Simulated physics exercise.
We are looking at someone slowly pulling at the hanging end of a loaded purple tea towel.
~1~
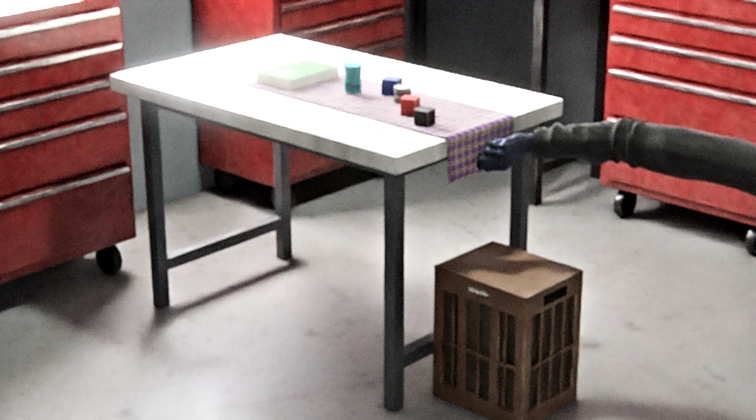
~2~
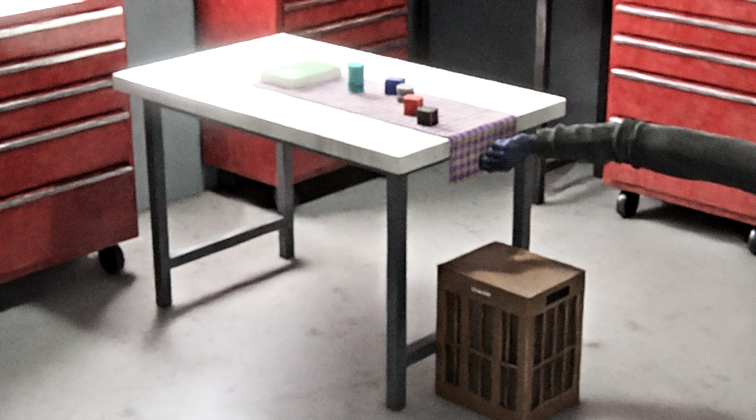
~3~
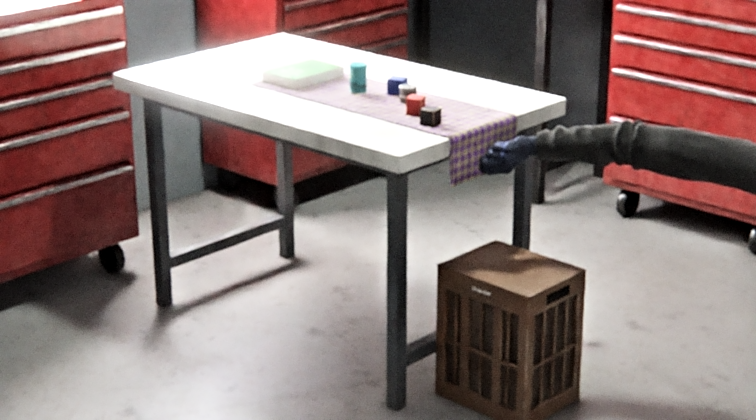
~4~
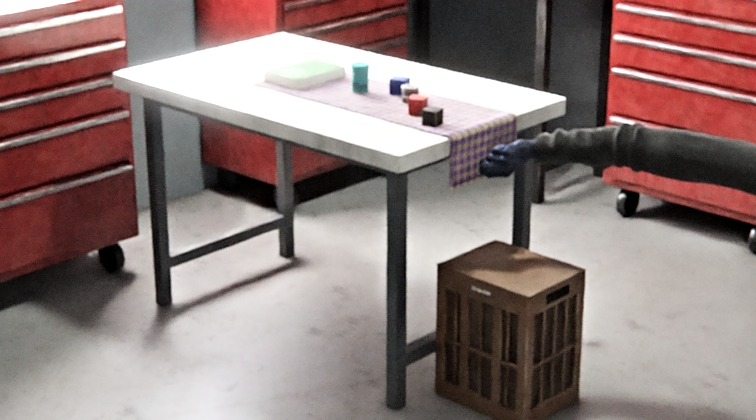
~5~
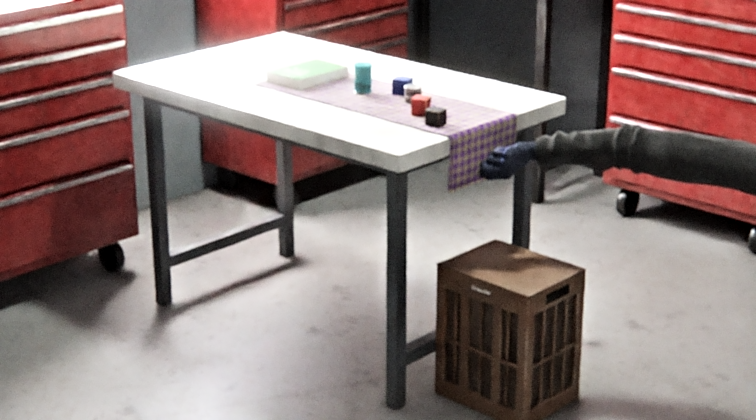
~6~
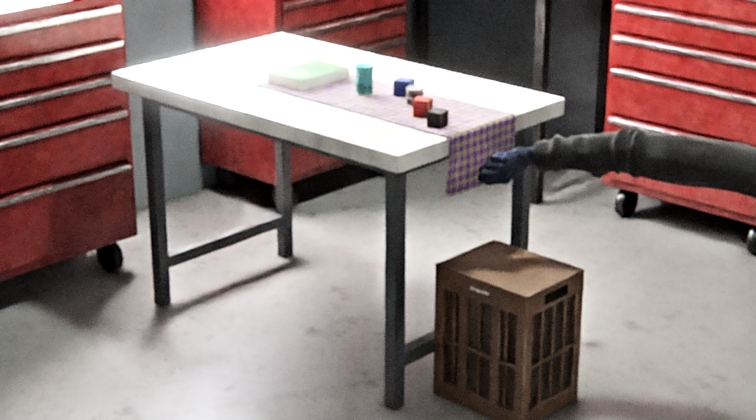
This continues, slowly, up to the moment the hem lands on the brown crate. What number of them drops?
The answer is two.
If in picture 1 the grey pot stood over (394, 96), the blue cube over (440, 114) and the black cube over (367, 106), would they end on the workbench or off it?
The grey pot does not fall, the blue cube is carried off, the black cube stays on.
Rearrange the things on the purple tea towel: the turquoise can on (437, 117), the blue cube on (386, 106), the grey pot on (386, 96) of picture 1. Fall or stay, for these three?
The turquoise can comes down, the blue cube remains up, the grey pot keeps its place on top.
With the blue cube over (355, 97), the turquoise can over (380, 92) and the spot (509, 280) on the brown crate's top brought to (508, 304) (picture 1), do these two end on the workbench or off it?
The blue cube stays on; the turquoise can survives.
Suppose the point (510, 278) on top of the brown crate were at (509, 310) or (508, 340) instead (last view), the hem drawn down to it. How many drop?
The count: 3 and 4.
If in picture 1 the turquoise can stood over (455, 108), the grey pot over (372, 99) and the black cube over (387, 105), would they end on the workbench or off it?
The turquoise can drops off; the grey pot does not fall; the black cube remains up.
A little later, hem near (482, 233); black cube gone.
Next, hem on the crate; black cube and red cube gone.
When it is over, hem on the crate; black cube and red cube gone. Over the edge go two.
